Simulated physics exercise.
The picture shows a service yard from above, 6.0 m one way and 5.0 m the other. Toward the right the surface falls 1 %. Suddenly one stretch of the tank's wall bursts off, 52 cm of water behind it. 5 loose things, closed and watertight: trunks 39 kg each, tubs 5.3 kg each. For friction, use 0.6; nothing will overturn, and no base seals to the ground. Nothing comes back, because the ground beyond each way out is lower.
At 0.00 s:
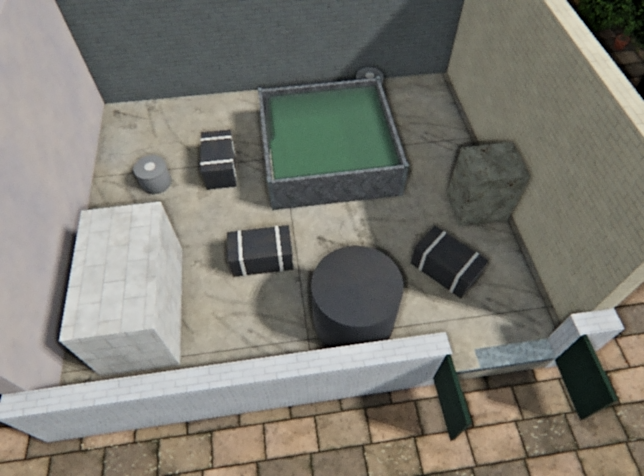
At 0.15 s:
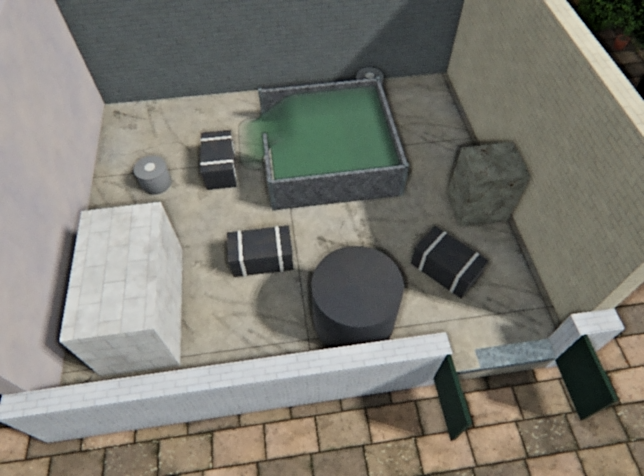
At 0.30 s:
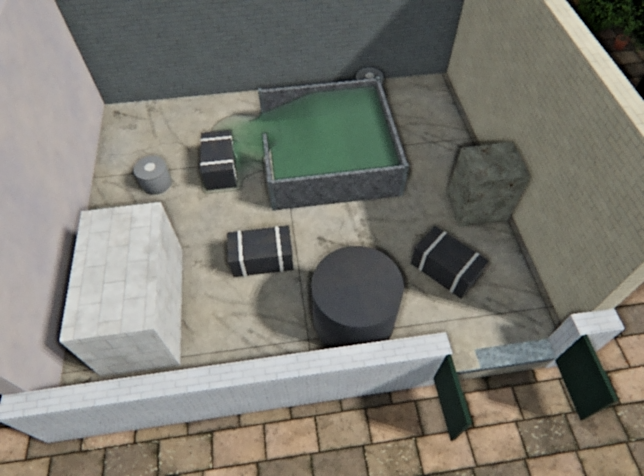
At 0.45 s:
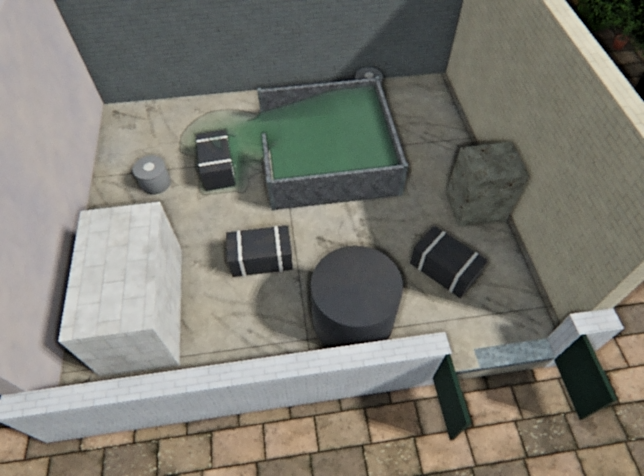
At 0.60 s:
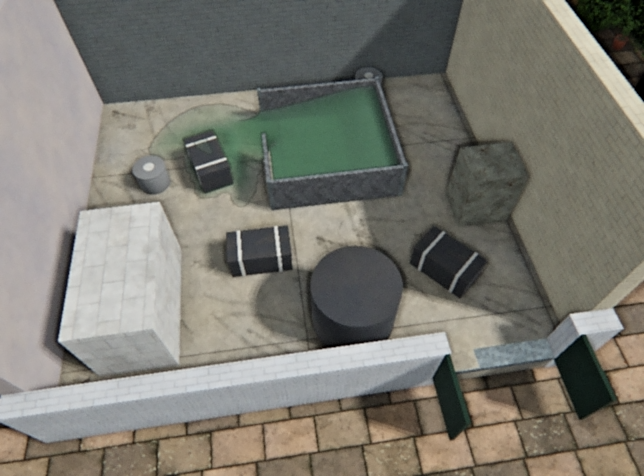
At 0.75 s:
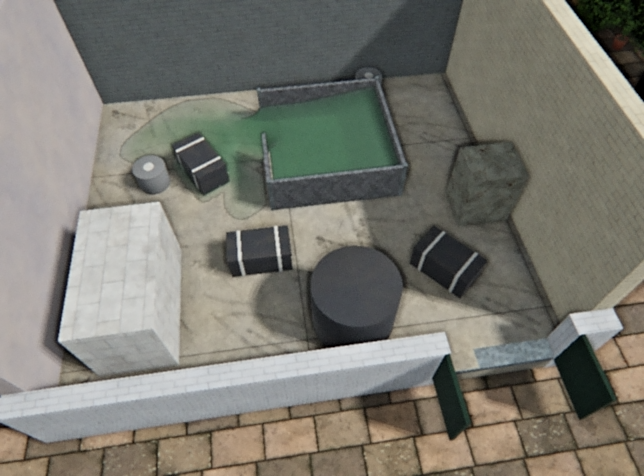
A green-water tank opens on its left side, and spreading water nudges a dark trunk left.
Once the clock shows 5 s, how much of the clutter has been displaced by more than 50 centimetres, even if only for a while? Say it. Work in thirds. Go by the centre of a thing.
An in-between fraction is pushed that far, a third or more but below two thirds.
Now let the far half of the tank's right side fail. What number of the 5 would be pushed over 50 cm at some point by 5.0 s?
The answer would then be 1.
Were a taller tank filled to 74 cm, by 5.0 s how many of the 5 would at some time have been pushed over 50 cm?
Result: 3.
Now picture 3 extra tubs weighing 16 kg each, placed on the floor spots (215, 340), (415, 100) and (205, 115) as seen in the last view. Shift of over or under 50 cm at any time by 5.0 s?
Result, in sequence: Below the mark / below the mark / above the mark.
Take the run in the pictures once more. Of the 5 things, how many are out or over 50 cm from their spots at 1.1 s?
The number by then is 1.
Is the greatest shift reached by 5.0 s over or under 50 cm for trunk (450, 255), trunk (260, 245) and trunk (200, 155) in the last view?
In order: Not as far, not as far and farther.
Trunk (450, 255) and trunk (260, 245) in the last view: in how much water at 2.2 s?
Close to 0 and 2 centimetres.
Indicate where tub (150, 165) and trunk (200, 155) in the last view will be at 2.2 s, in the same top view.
Roughly (107, 196), then roughly (154, 188).
After 1.1 s 1 of 5 are over 50 cm from their spots; 0 afloat.
After 2.2 s 2 of 5 are over 50 cm from their spots; 0 afloat.
After 3.5 s 2 of 5 are over 50 cm from their spots; 0 afloat.
After 5.0 s 2 of 5 are over 50 cm from their spots, and 2 have been at some point; 0 afloat.
